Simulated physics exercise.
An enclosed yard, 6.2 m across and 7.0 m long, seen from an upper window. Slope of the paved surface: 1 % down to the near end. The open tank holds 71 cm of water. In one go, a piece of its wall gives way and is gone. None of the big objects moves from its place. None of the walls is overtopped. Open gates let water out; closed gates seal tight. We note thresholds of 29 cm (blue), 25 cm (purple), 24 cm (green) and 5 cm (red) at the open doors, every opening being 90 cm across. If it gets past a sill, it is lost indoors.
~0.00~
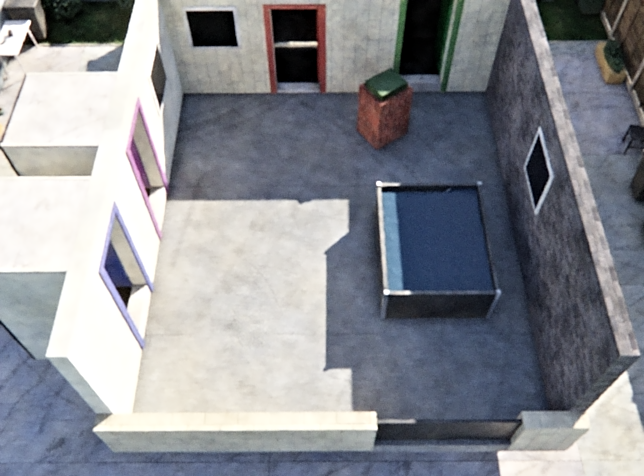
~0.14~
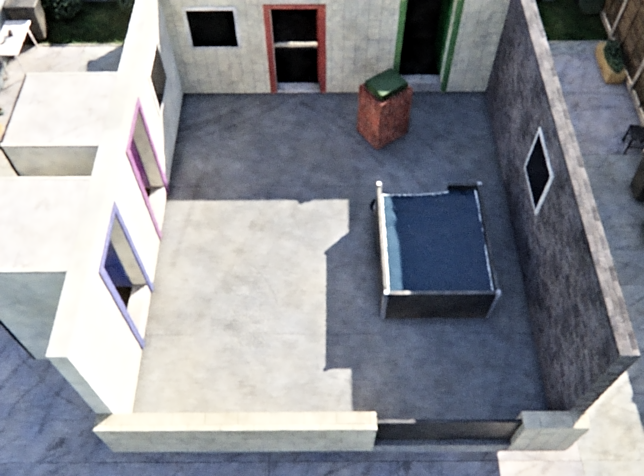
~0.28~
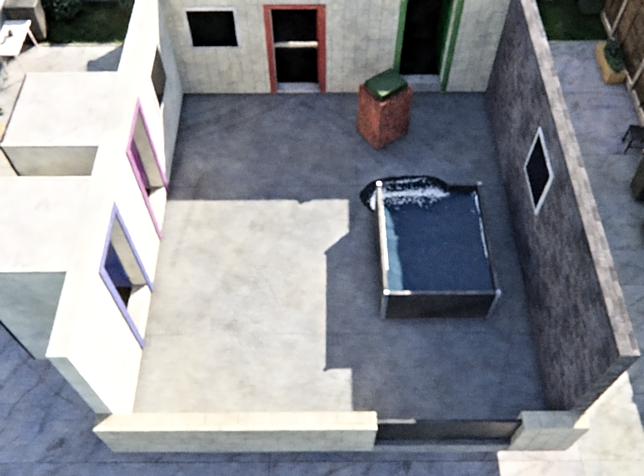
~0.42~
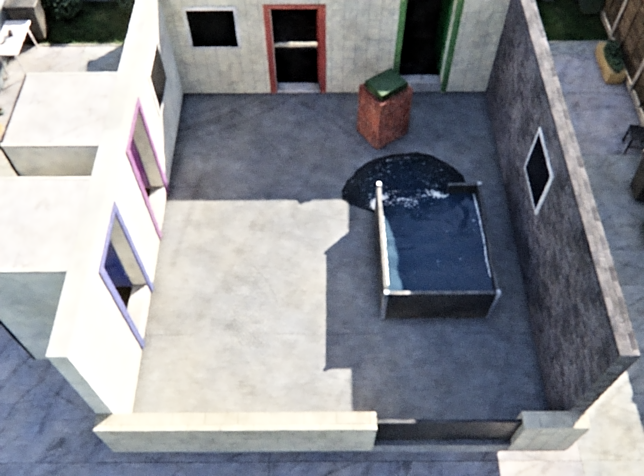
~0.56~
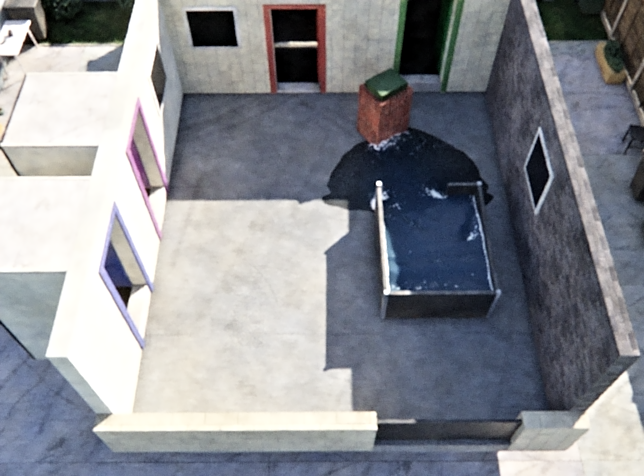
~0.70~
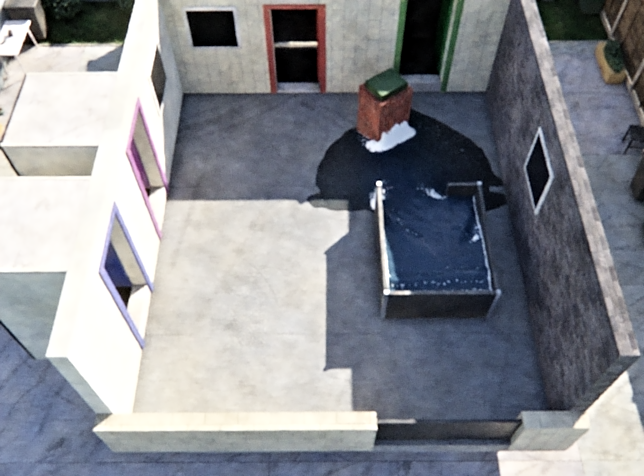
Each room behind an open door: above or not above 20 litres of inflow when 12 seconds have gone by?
In the end the blue door will hold enough water back. The purple door will hold enough water back. The green door will hold enough water back. The red door will not hold enough water back.
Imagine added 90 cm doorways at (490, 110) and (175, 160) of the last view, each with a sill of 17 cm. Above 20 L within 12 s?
Taking them in order, the first is too much and the second fine.
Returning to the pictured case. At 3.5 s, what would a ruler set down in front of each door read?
You'd get blue at 0 cm, purple at 0 cm, green at 18 cm, and red at 10 cm.
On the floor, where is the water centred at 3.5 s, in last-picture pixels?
Near (385, 175).
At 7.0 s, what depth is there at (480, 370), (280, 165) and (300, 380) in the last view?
1, 3, 0 cm.
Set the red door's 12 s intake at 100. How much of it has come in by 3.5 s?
Roughly 80%.
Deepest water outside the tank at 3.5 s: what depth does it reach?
I'd say near 24 centimetres.
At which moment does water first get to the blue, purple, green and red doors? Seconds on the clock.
So, blue at 4.5 s, then purple at 3.6 s, green at 0.9 s, and red at 1.4 s.
After 1.4 s water covers 25 % of the floor and is deepest (40 cm) near (389, 150); blue door not reached, purple door not reached, green door 15 cm at the sill, 0 L in, red door 5 cm at the sill, 0 L in.
After 2.2 s water covers 30 % of the floor and is deepest (38 cm) near (485, 115); blue door not reached, purple door not reached, green door 22 cm at the sill, 1 L in, red door 11 cm at the sill, 28 L in.
After 3.5 s water covers 40 % of the floor and is deepest (24 cm) near (488, 135); blue door not reached, purple door not reached, green door 18 cm at the sill, 4 L in, red door 10 cm at the sill, 74 L in.
After 7.0 s water covers 75 % of the floor and is deepest (14 cm) near (176, 144); blue door 4 cm at the sill, 0 L in, purple door 8 cm at the sill, 0 L in, green door 9 cm at the sill, 4 L in, red door 4 cm at the sill, 88 L in.
After 12.0 s water covers 95 % of the floor and is deepest (13 cm) near (130, 430); blue door 4 cm at the sill, 0 L in, purple door 5 cm at the sill, 0 L in, green door 3 cm at the sill, 4 L in, red door 5 cm at the sill, 90 L in.
